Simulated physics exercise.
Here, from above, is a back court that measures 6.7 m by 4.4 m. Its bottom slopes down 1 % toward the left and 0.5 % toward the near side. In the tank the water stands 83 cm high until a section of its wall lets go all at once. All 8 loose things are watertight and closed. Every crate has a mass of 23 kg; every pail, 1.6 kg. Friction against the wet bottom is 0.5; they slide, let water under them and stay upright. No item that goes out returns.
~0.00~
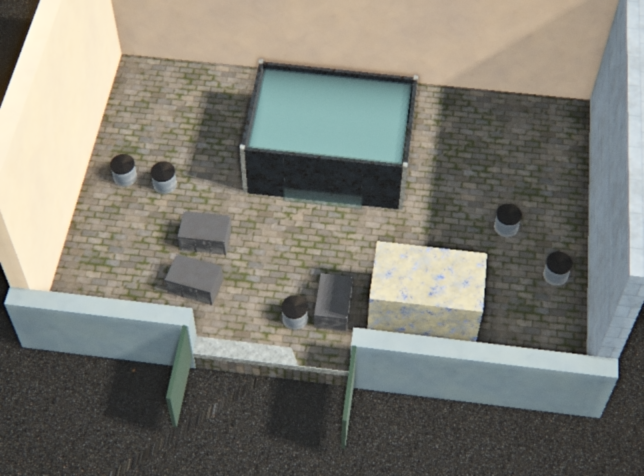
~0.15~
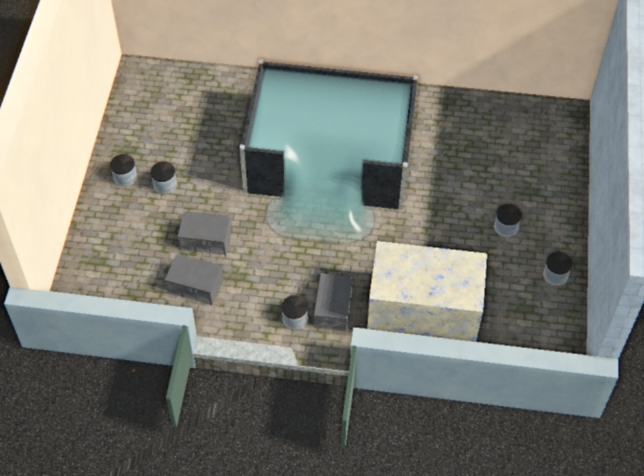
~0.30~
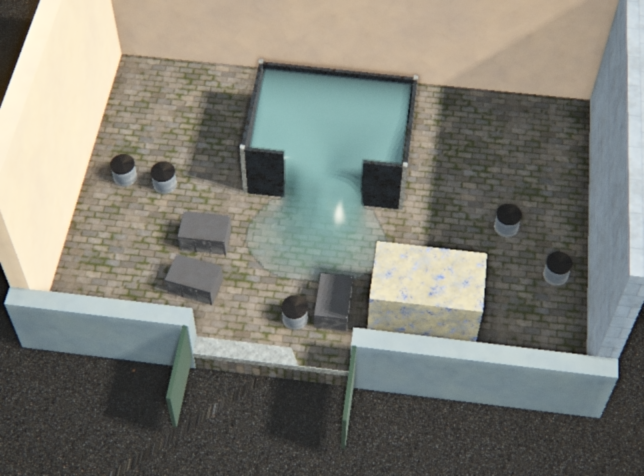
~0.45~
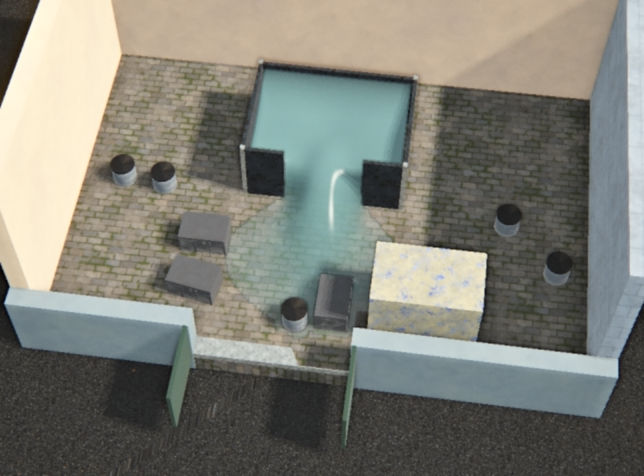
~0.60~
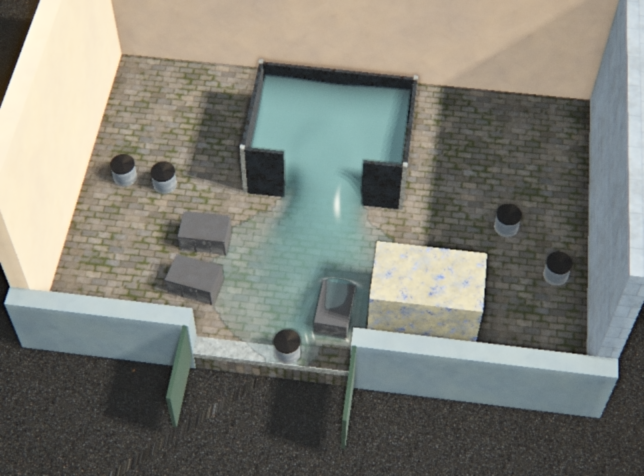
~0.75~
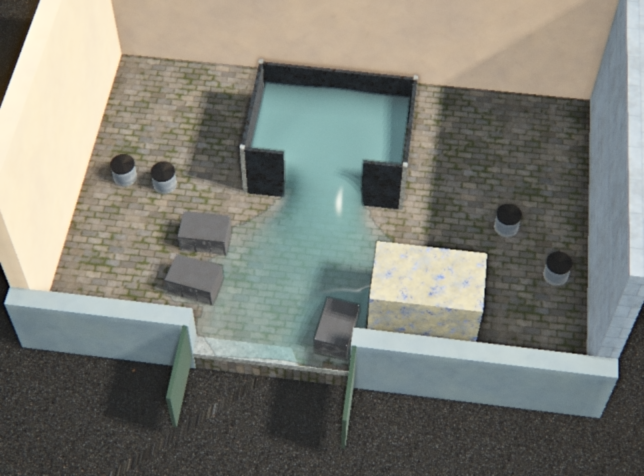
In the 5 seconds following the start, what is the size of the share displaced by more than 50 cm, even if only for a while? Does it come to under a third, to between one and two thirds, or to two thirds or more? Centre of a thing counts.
Two thirds or more.
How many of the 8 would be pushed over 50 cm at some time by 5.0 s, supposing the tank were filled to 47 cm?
That would give 2.
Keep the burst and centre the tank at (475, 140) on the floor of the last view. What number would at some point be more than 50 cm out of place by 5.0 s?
That gives 8 of them.
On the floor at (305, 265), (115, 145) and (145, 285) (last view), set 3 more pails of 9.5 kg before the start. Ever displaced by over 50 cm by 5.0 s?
Result, in sequence: Above the mark / below the mark / above the mark.
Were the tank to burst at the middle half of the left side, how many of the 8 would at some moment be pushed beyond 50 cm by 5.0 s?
That gives 4 of them.
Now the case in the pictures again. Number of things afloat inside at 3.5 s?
It comes to 1.
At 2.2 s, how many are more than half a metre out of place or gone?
Result: 3.
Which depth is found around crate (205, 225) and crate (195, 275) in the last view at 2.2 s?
Close to 3 and 4 centimetres.
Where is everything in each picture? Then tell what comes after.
In the first frame, a crate at (334, 296) rests on the ground; a pail at (509, 214), on the bottom; 2.8 m2 under water; 0 of 8 have shifted.
In the second frame, a crate at (334, 296) rests on the ground; a pail at (509, 214), on the bottom; water covers 3.5 m2; 0 of 8 have shifted.
In the third frame, a crate at (334, 296) rests on the ground; a pail at (509, 214), on the bottom; 4.5 m2 under water; 0 of 8 have shifted.
In the fourth frame, a crate at (334, 296), on the bottom; a pail at (509, 214), on the bottom; water covers 5.7 m2; 0 of 8 have shifted.
In the fifth frame, a crate at (335, 304) rests on the ground, 11 cm from its start; a pail at (509, 214), on the bottom; 6.7 m2 under water; 2 of 8 have shifted.
In the sixth frame, a crate at (337, 322), on the bottom, 38 cm from its start; a pail at (509, 214) rests on the ground; water covers 7.4 m2; 2 of 8 have shifted.
After 1.1 s 2 of 8 are over 50 cm from their spots; 0 afloat.
After 2.2 s 3 of 8 are over 50 cm from their spots; 1 afloat.
After 3.5 s 5 of 8 are over 50 cm from their spots; 1 afloat.
After 5.0 s 6 of 8 are over 50 cm from their spots, and 6 have been at some point; 2 afloat.
